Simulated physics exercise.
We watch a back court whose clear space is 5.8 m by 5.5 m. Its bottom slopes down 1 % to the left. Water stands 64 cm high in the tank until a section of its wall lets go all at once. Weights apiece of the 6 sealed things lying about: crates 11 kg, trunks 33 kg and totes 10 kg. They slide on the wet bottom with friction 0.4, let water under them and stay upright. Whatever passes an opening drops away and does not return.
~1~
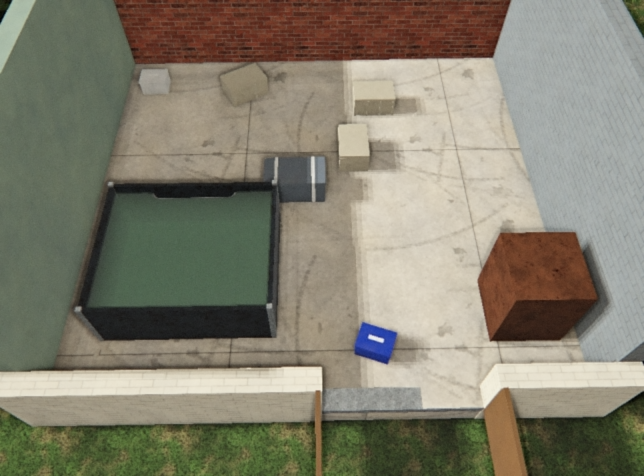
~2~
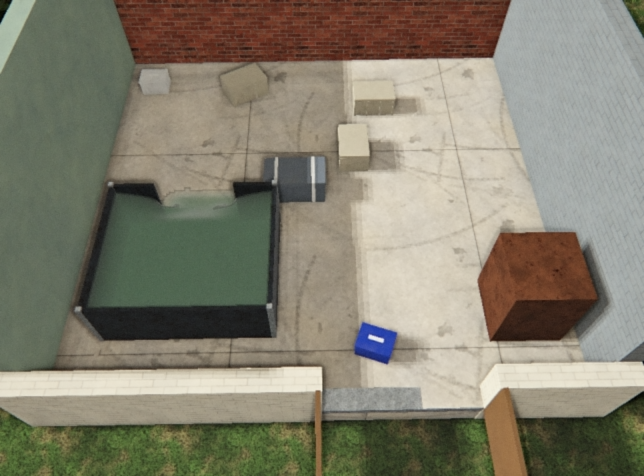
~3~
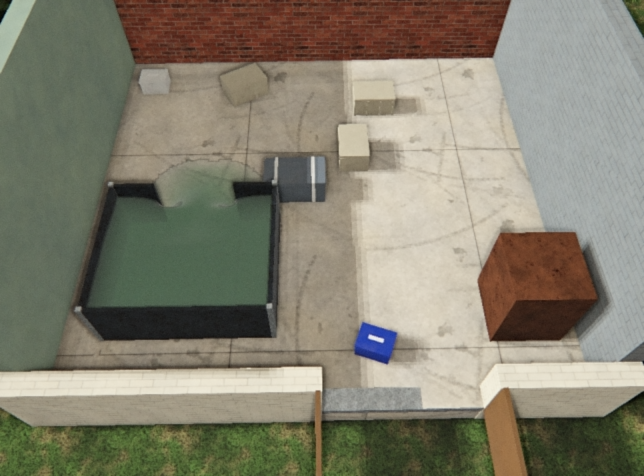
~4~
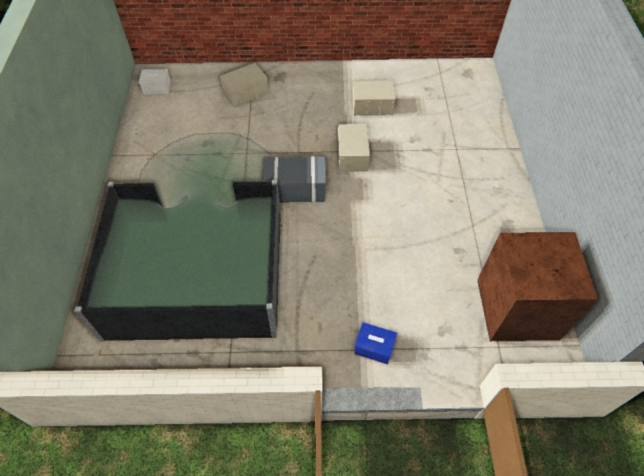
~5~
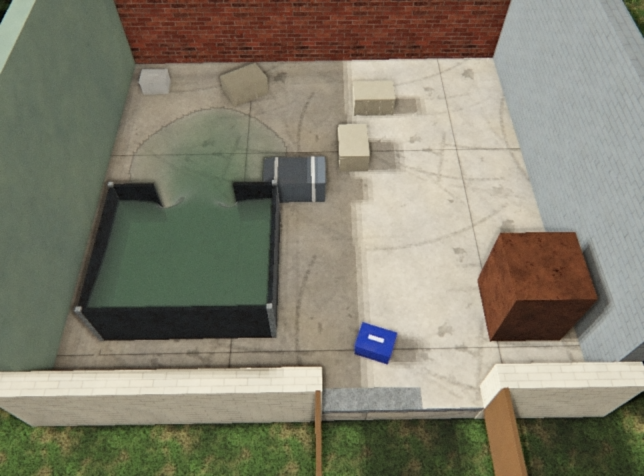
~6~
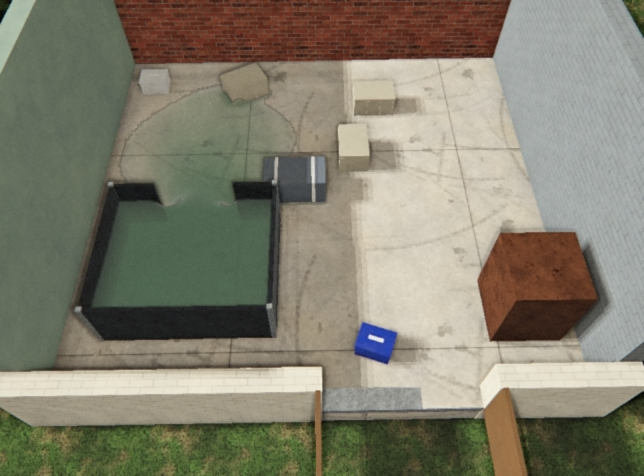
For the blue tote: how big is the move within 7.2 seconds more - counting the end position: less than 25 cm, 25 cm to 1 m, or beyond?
The blue tote stays put.
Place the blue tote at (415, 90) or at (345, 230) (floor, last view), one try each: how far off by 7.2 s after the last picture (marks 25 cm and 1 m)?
In that order: It gets carried off; it holds its place.
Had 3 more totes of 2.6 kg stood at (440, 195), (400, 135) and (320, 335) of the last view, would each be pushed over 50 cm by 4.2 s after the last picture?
In that order: Less, more, less.
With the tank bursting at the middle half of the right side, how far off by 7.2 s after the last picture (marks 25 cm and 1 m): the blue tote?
In that case the blue tote gets carried off.
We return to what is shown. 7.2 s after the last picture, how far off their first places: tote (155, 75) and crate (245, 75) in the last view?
In that order: 40 cm, 350 cm.
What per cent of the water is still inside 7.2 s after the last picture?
About 100 per cent.
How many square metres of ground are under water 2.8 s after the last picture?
Some 18 m2.
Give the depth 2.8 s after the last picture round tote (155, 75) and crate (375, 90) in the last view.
Roughly 18 and 4 cm.
Then, 0.9 s after the last picture the blue tote is near (376, 339), 0.0 m from its start, aground; 0 of 6 are out; 2 afloat.
Then, 2.8 s after the last picture the blue tote is near (376, 339), 0.0 m from its start, aground; 0 of 6 are out; 2 afloat.
Then, 4.8 s after the last picture the blue tote is near (376, 339), 0.0 m from its start, aground; 0 of 6 are out; 2 afloat.
Then, 7.2 s after the last picture the blue tote is near (376, 339), 0.0 m from its start, aground; 0 of 6 are out; 2 afloat.
